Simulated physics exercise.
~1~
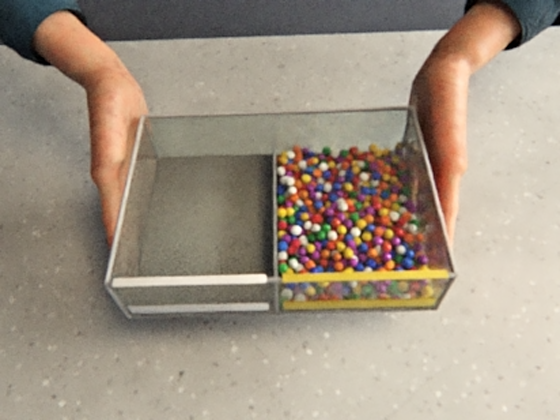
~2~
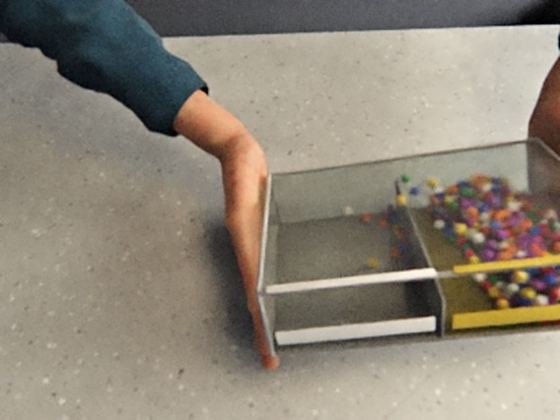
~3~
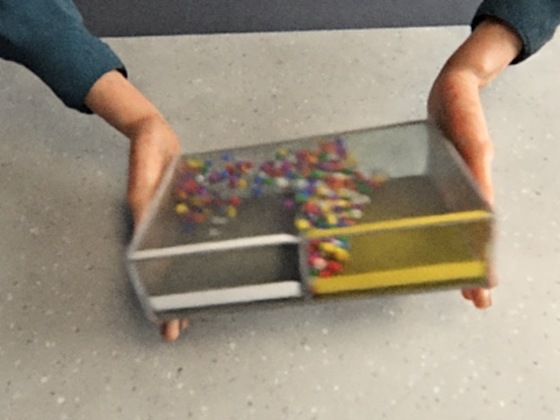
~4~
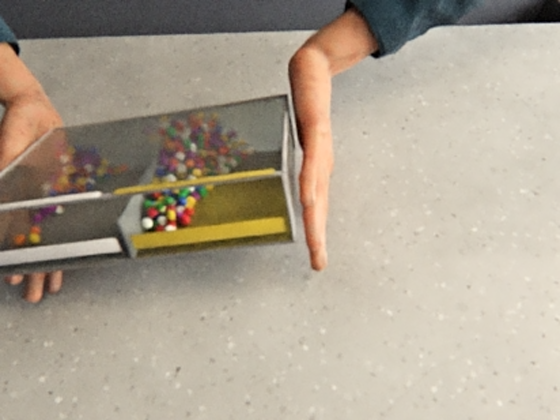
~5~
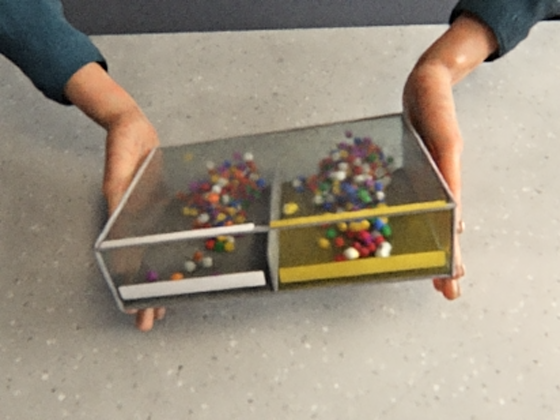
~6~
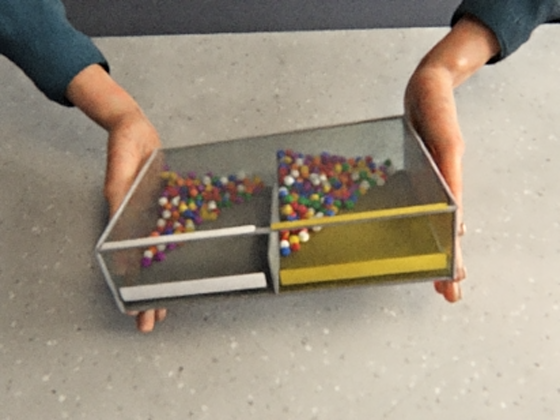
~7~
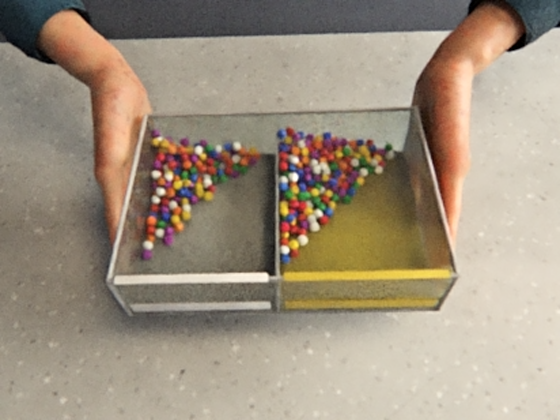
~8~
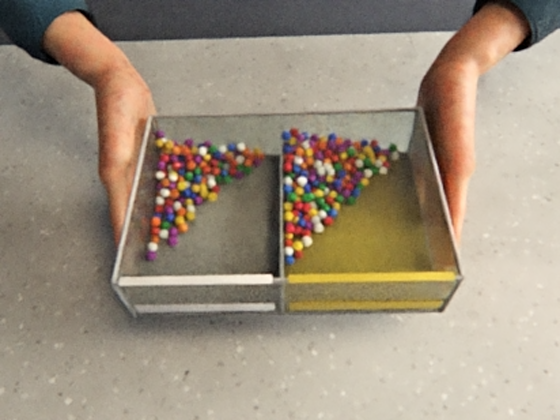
Hands tilting and shaking a clear divided box, spreading colourful beads from the yellow side into both compartments before levelling it.
